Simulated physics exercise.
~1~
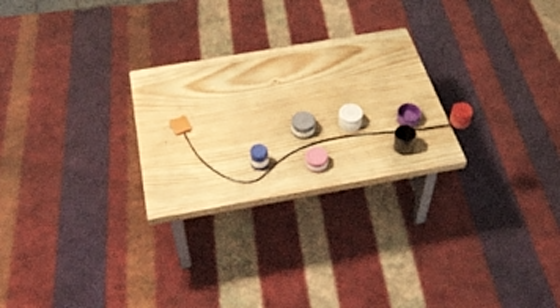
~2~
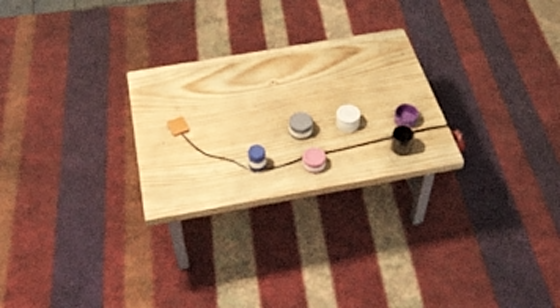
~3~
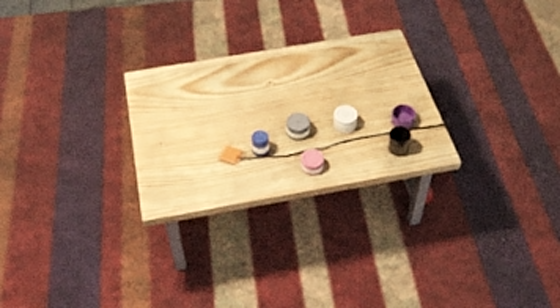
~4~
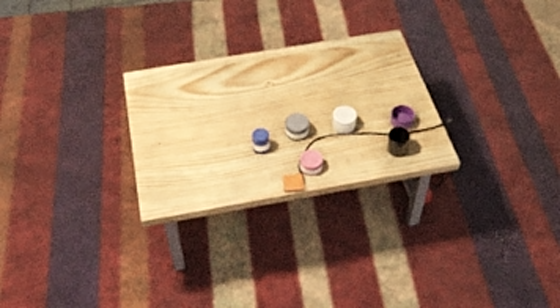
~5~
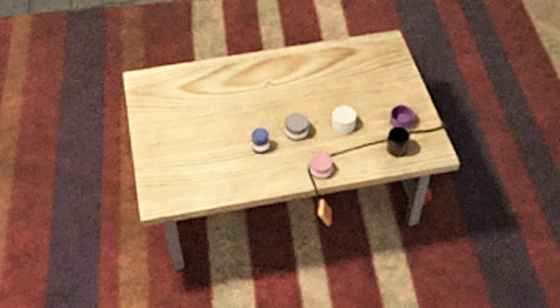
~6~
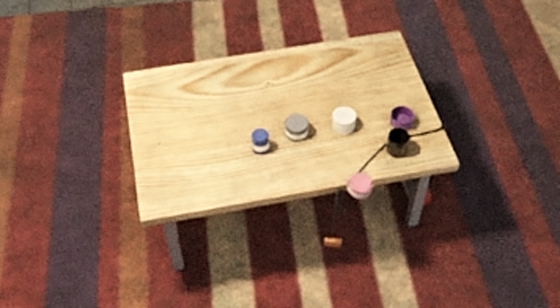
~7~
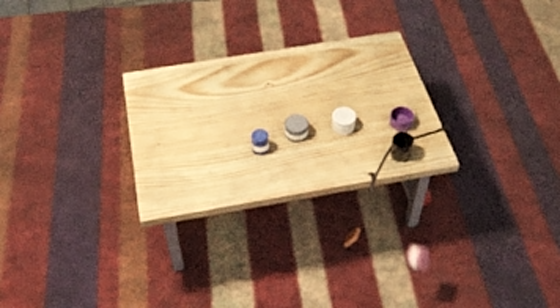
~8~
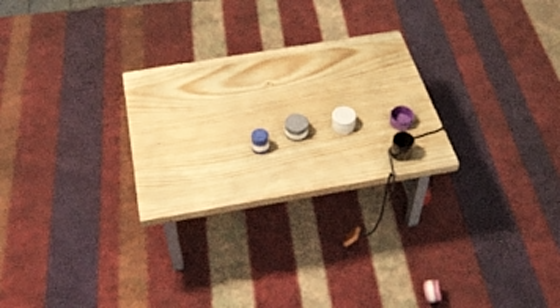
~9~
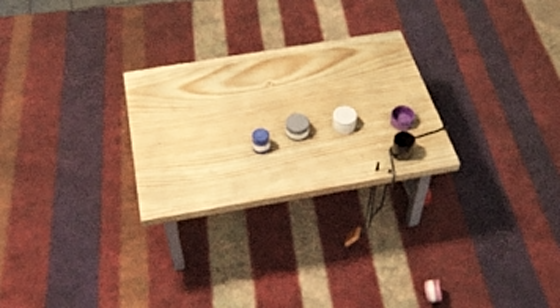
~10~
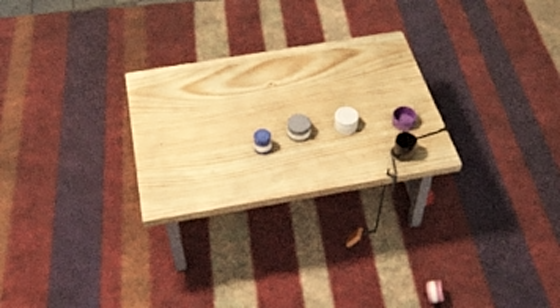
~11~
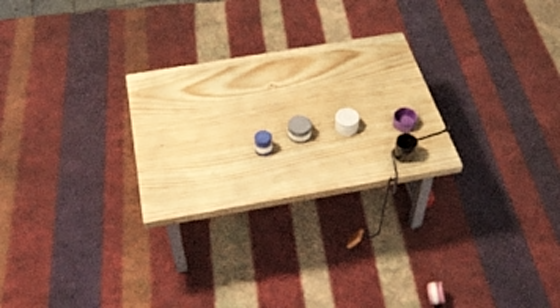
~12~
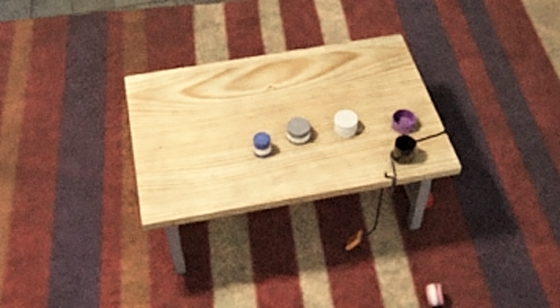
Wooden table with a red object dropping off the right end, its cable dragging an orange tag and pink tin over the front edge.
